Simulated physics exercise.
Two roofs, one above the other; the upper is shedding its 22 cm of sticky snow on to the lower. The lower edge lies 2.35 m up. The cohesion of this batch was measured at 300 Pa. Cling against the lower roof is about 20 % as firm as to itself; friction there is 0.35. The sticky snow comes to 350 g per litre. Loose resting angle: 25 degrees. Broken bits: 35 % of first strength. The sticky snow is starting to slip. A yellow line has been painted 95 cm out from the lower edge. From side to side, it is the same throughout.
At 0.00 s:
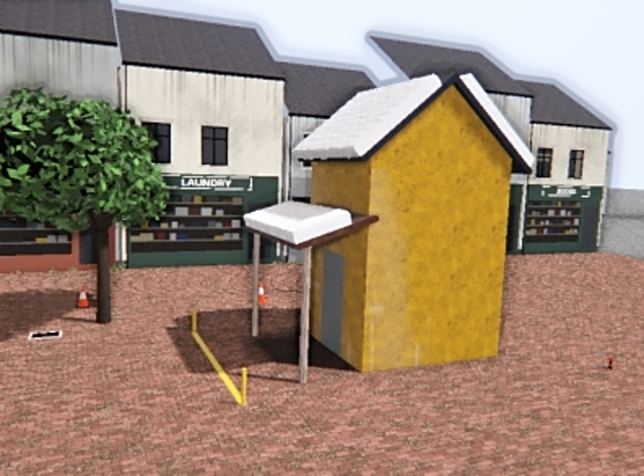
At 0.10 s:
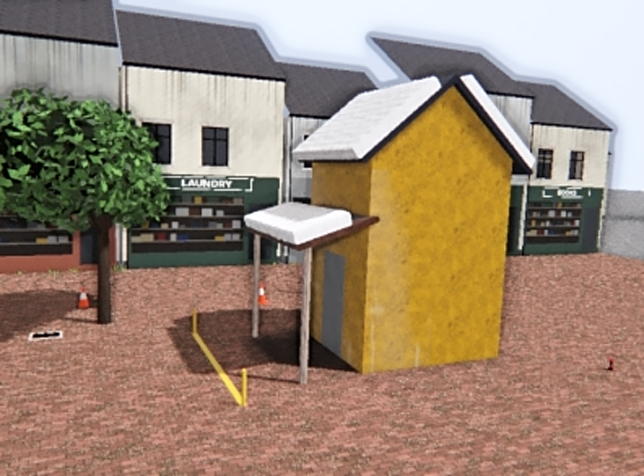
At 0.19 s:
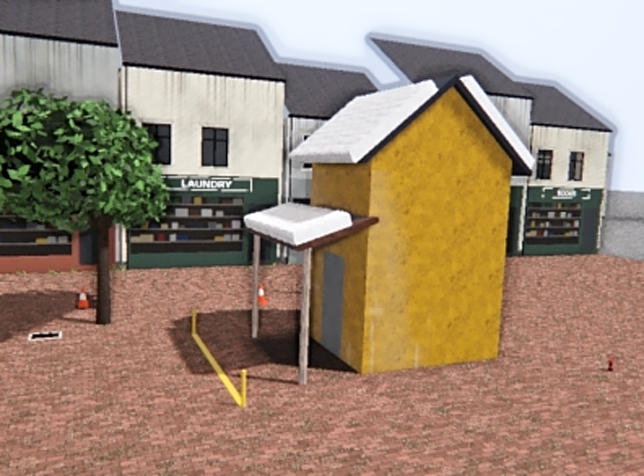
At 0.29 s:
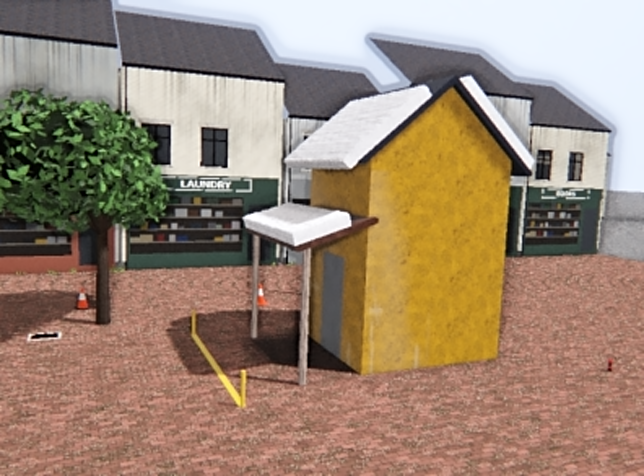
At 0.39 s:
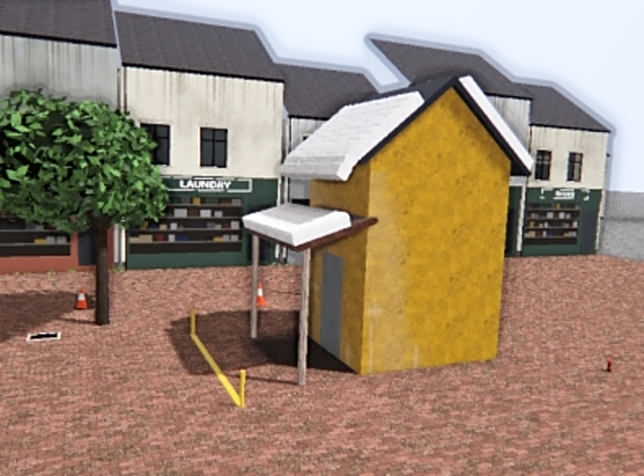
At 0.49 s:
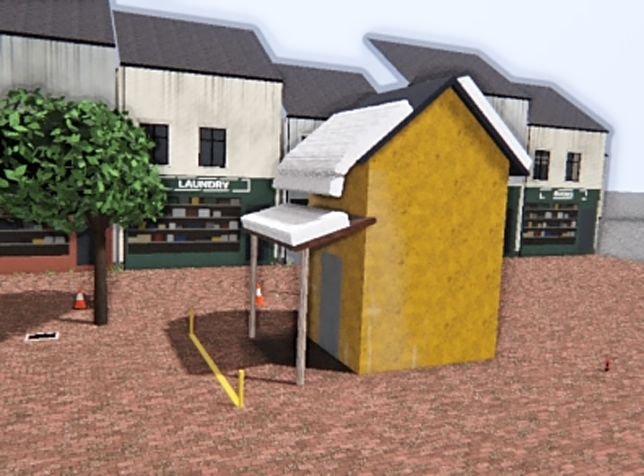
In a brick-paved square, snow slides left down a yellow building's upper roof and starts cracking.
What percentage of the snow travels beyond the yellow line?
About 64 %.
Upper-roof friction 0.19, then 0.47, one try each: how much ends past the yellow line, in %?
In turn about 65 %, 60 %.
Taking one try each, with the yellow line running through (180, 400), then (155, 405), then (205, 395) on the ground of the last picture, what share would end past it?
First try 45 per cent, second 35 per cent, third 55 per cent.
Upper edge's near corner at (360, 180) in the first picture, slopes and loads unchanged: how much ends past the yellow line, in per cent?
Roughly 70 %.
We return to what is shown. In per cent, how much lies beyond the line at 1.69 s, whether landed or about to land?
Close to 65 per cent.
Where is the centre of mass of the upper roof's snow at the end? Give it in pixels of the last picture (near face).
(135, 379) or thereabouts.
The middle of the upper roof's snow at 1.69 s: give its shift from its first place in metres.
Roughly 5.6 m.
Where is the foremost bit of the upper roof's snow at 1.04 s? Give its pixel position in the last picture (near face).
Look roughly at (245, 259).
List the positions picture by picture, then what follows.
In the first picture, foremost bit of the sticky snow at (360, 154).
In the second picture, foremost bit of the sticky snow at (359, 156), its middle shifted 2.9 cm, 2 % of it past the upper edge, in one piece.
In the third picture, foremost bit of the sticky snow at (356, 146), its middle shifted 11 cm, 6 % of it past the upper edge, in one piece.
In the fourth picture, foremost bit of the sticky snow at (349, 158), its middle shifted 25 cm, 13 % of it past the upper edge, in one piece.
In the fifth picture, foremost bit of the sticky snow at (342, 168), its middle shifted 44 cm, 22 % of it past the upper edge, cracking.
In the sixth picture, foremost bit of the sticky snow at (332, 185), its middle shifted 69 cm, 35 % of it past the upper edge, cracking.
After 1.04 s, 3 % is below the lower edge and 0 % is past the line.
After 1.69 s, 71 % is below the lower edge and 64 % is past the line.
After 2.35 s, 72 % is below the lower edge and 64 % is past the line.
After 3.00 s, 72 % is below the lower edge and 64 % is past the line.
After 3.10 s, 72 % is below the lower edge and 64 % is past the line.
